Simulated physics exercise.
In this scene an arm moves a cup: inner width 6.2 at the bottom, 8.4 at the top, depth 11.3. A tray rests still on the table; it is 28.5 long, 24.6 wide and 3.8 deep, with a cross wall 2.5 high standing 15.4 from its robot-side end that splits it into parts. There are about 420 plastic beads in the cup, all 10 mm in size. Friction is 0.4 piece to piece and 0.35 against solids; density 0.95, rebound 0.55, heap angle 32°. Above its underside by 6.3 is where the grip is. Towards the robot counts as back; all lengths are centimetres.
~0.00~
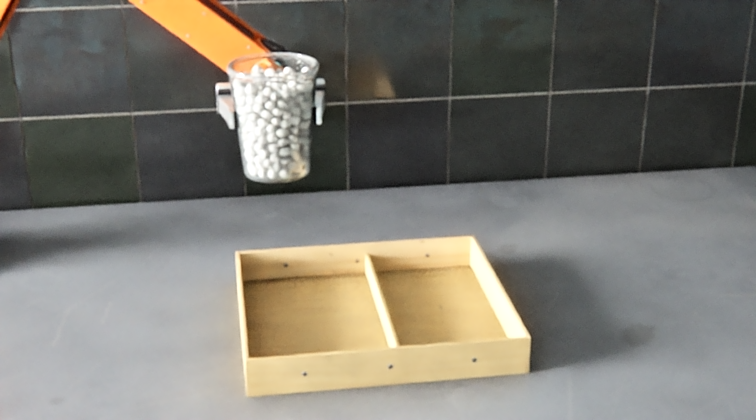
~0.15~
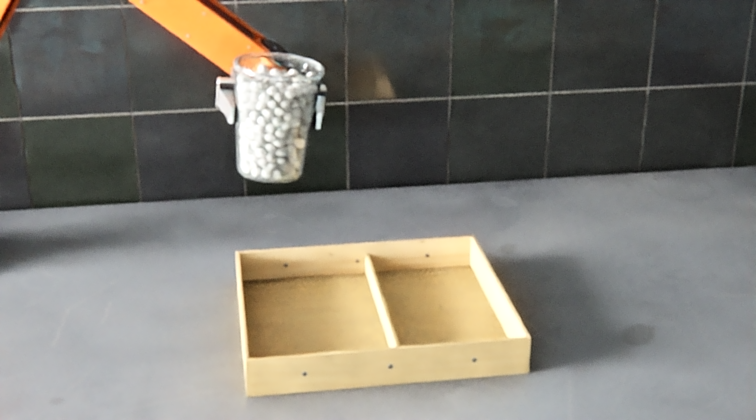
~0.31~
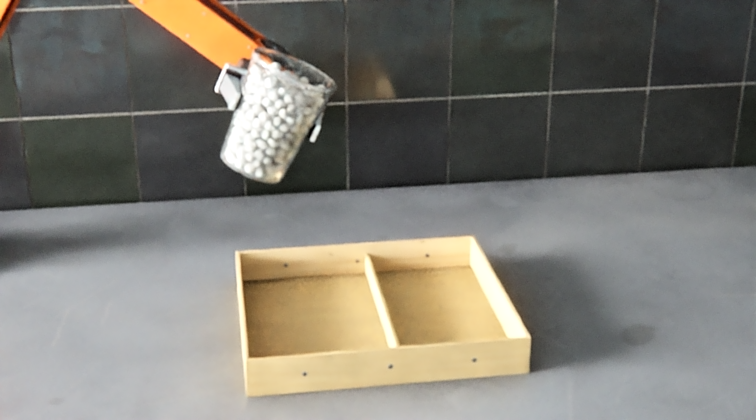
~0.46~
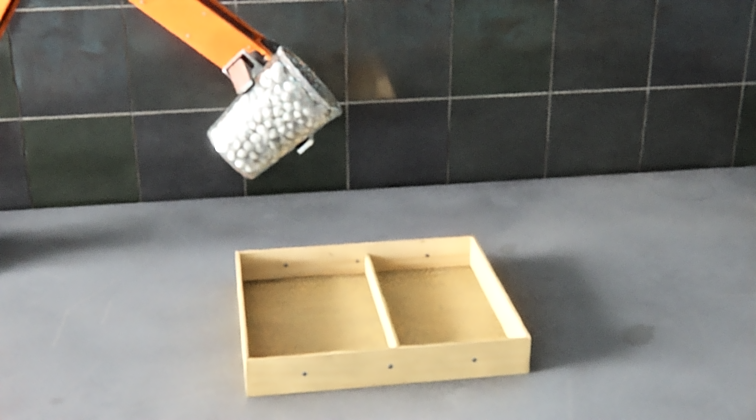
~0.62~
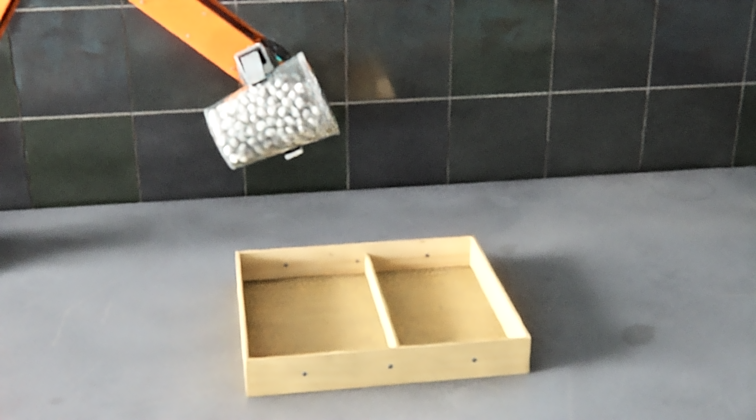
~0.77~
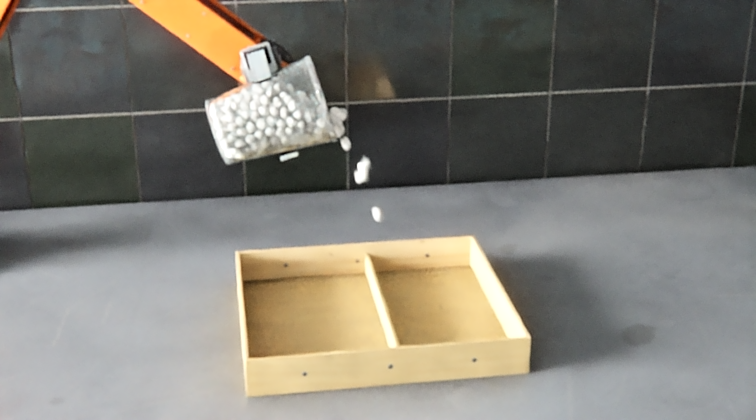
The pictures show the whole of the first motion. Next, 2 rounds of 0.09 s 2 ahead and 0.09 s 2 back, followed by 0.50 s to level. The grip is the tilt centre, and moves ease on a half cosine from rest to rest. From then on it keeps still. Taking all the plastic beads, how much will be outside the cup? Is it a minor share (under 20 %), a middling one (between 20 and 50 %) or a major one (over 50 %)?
A middling share.
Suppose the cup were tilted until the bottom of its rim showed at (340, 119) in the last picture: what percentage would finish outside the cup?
I'd put it at roughly 15 %.
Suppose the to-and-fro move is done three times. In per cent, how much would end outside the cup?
Roughly 45 in a hundred.
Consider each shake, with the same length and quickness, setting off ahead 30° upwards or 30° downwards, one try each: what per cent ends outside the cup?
40 and 25 %.
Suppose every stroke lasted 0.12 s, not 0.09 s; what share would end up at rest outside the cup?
That gives about 30 percent.
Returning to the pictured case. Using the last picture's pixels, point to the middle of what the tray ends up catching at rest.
Approximately (426, 315) in pixels.
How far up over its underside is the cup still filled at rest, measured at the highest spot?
I'd say close to 10.0 cm.
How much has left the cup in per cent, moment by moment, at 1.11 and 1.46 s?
Roughly 25, then 35.
After 1.11 s, tilted 74° forward, highest piece 27 above the table; 313 in the cup, 59 in the far-side part, 23 in the robot-side part, 30 in flight or on a rim.
After 1.46 s, tilted 20° forward, highest piece 29 above the table; 266 in the cup, 107 in the far-side part, 47 in the robot-side part, 1 on the table or floor, 4 in flight or on a rim.
After 1.83 s, level, highest piece 29 above the table; 266 in the cup, 107 in the far-side part, 51 in the robot-side part, 1 on the table or floor.
After 2.88 s, level, highest piece 29 above the table; 266 in the cup, 107 in the far-side part, 51 in the robot-side part, 1 on the table or floor.
At rest, 266 in the cup, 107 in the far-side part, 51 in the robot-side part, 1 on the table or floor. That is 37 % outside the cup.
